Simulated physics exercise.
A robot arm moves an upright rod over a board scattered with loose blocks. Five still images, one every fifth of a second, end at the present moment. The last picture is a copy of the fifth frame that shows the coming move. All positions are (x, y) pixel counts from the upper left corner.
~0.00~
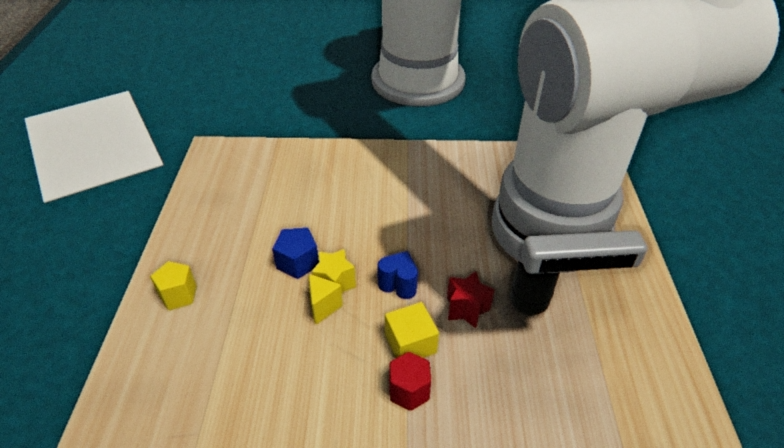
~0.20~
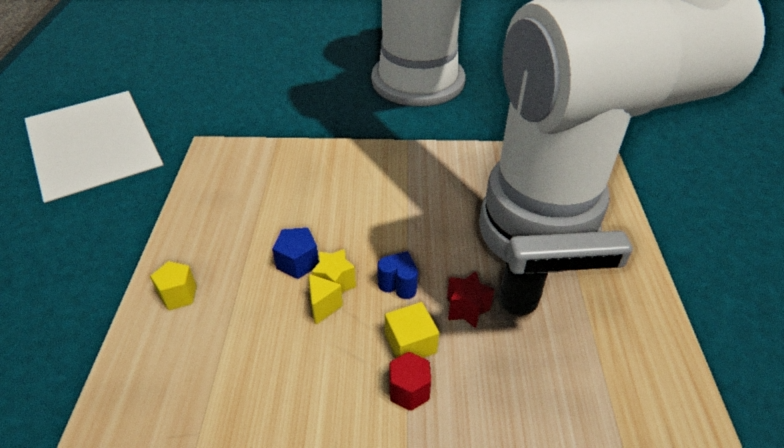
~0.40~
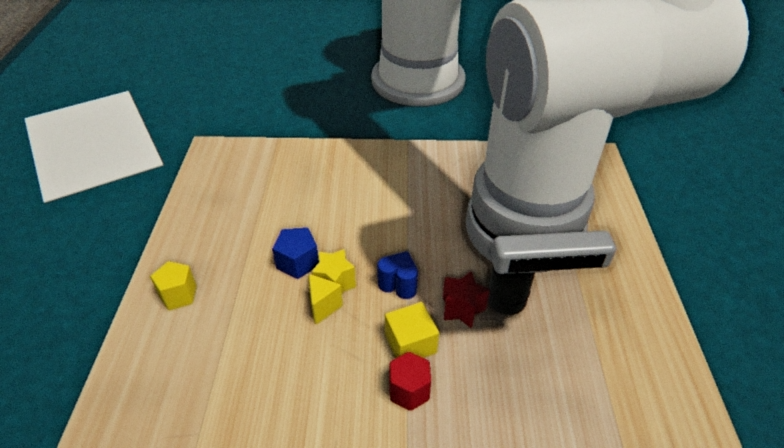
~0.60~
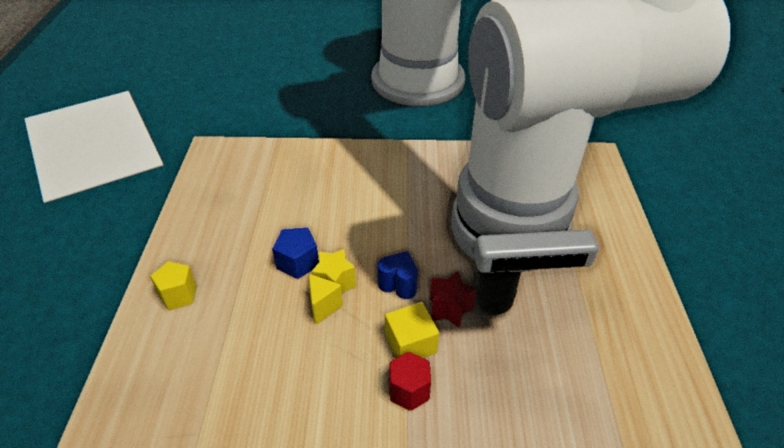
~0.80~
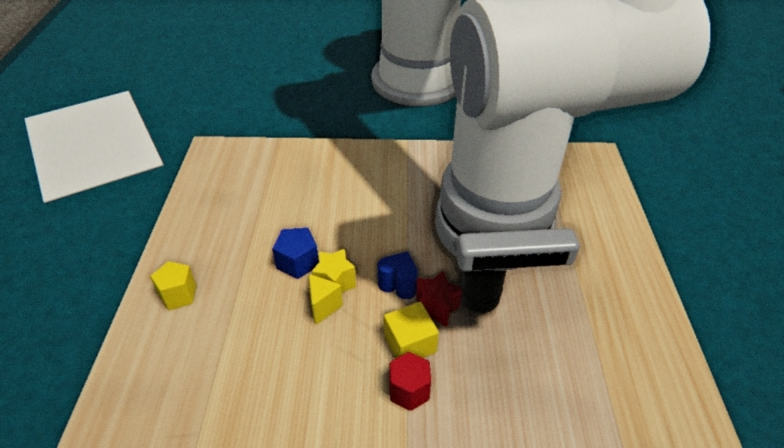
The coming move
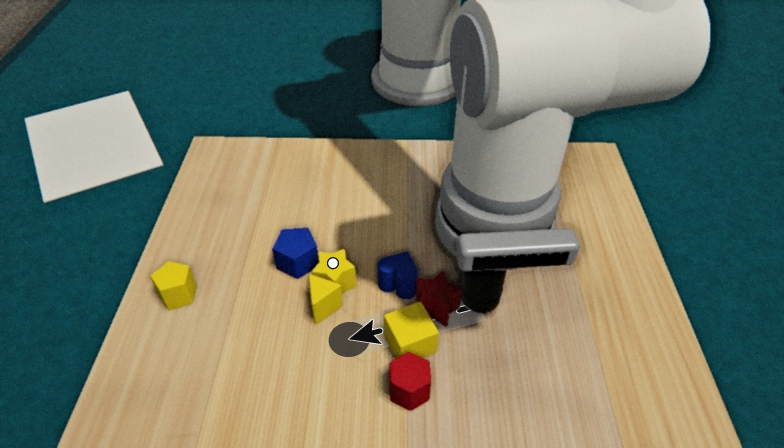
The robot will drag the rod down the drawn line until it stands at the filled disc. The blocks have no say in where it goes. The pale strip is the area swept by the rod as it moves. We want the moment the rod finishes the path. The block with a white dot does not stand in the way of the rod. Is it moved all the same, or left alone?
It ends up on the same spot.
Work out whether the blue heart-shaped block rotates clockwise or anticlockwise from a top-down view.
The turn is clockwise.
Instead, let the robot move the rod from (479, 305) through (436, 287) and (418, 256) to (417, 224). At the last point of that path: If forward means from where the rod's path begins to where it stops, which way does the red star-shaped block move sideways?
Side: Left.
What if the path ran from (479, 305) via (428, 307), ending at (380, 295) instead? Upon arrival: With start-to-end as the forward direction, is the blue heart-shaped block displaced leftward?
Going by the path, no.
The drawn path runs straight from (479, 305) to (349, 339); the dot is on the yellow star-shaped block.
The first path, step by step. One third of the way, rod (437, 309); blue heart-shaped block (394, 261), turned 20° clockwise; yellow square piece (393, 329), turned 45° anticlockwise; red star-shaped block (395, 290), turned 30° clockwise.
Two thirds of the way, rod (393, 321); blue heart-shaped block (394, 261), turned 20° clockwise; yellow square piece (372, 340), turned 55° anticlockwise; red star-shaped block (367, 286), turned 85° clockwise.
At the end, rod (349, 332); yellow star-shaped block not moved; blue heart-shaped block (394, 261), turned 20° clockwise; yellow square piece (356, 355), turned 80° anticlockwise; red star-shaped block (353, 287), turned 130° clockwise.
